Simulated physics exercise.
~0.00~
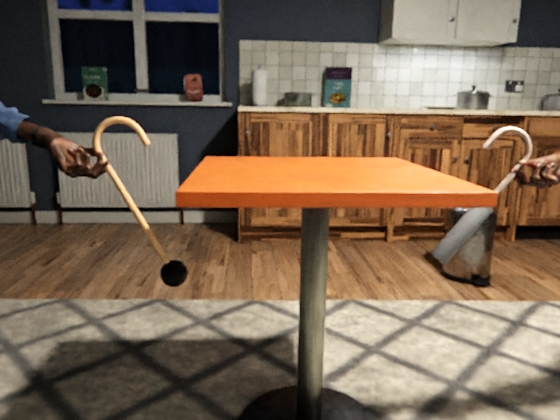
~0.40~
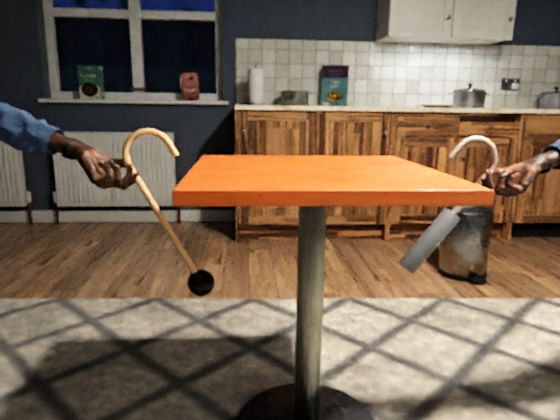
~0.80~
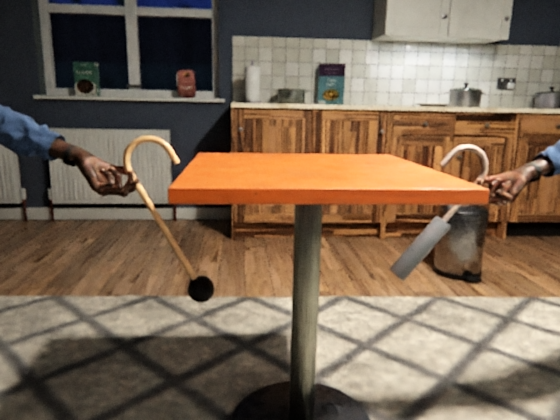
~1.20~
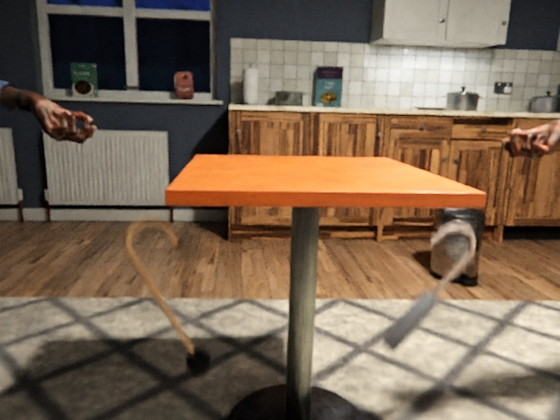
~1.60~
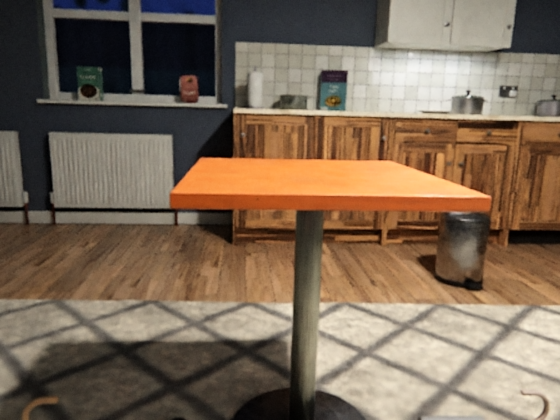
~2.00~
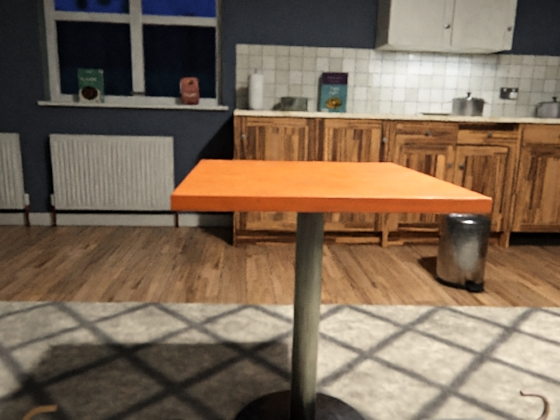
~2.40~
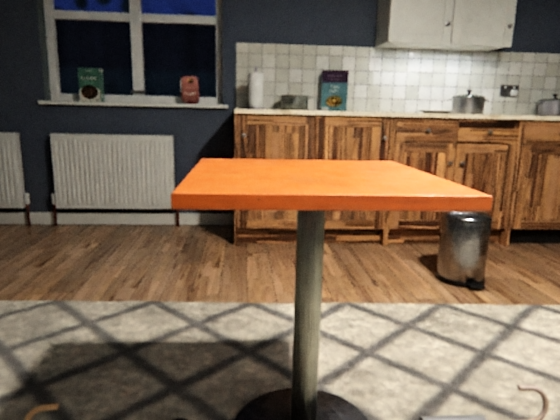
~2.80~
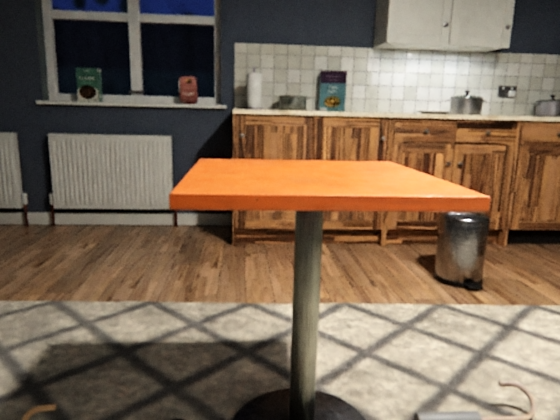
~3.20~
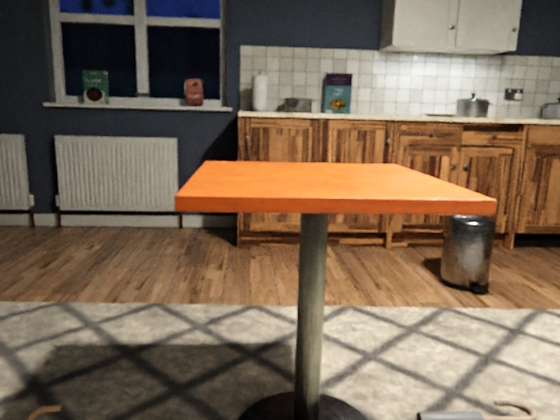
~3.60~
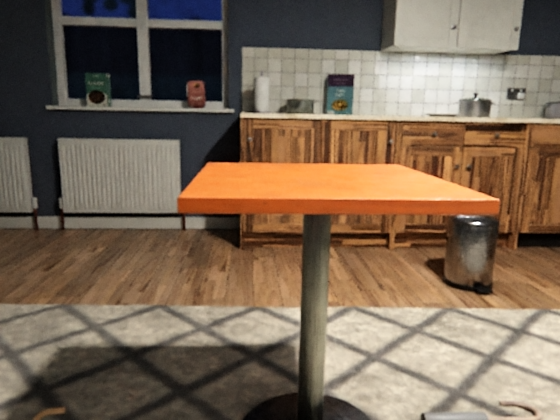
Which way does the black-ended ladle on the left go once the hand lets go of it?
It moves down, dropping past the edge of the orange table towards the floor.
